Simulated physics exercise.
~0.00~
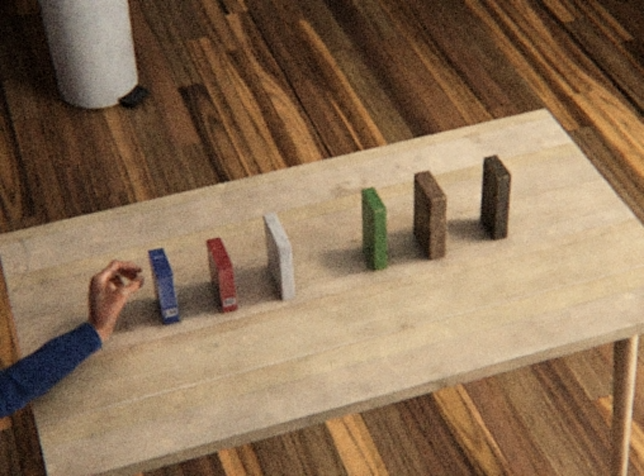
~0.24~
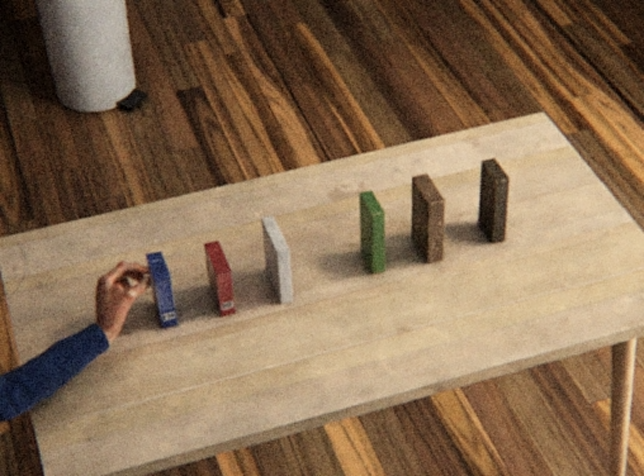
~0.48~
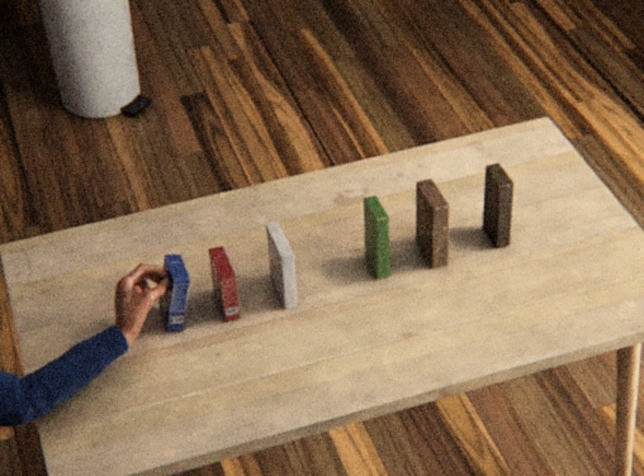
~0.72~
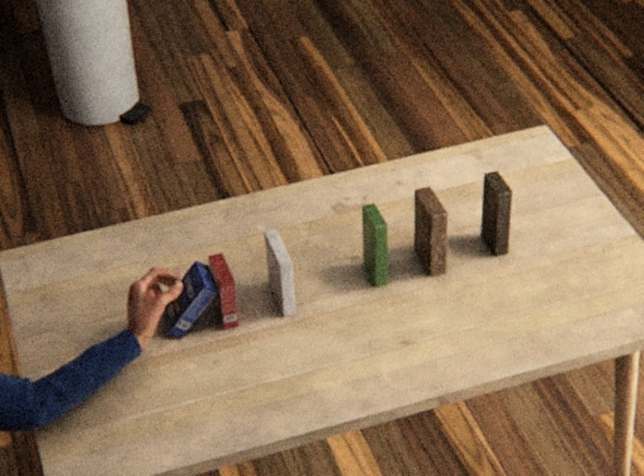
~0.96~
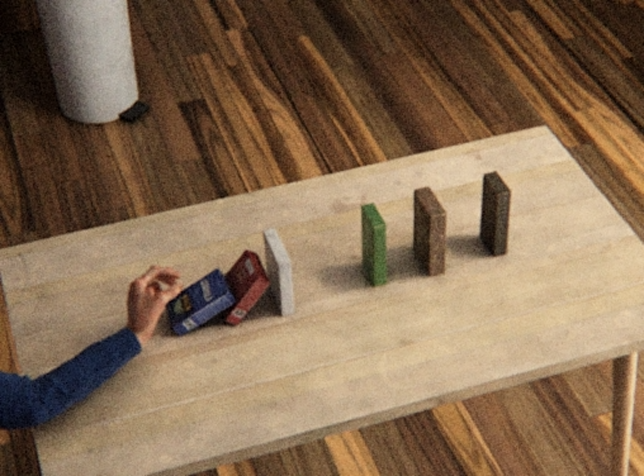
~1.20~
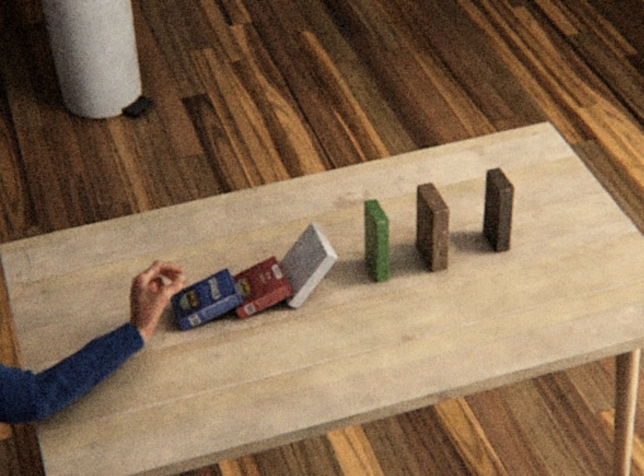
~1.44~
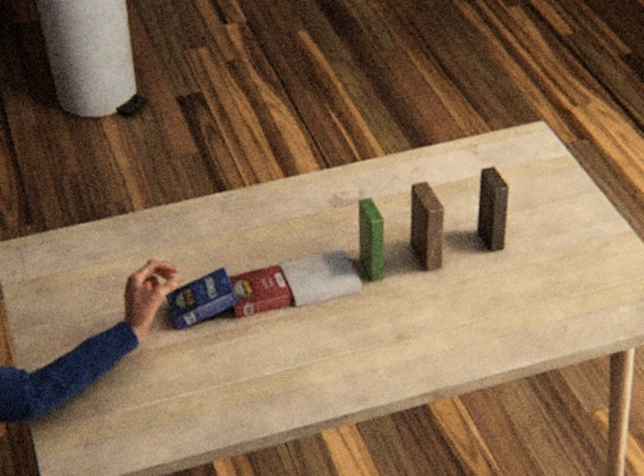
On a wooden table, a hand tips the blue packet, toppling red and white but not green.
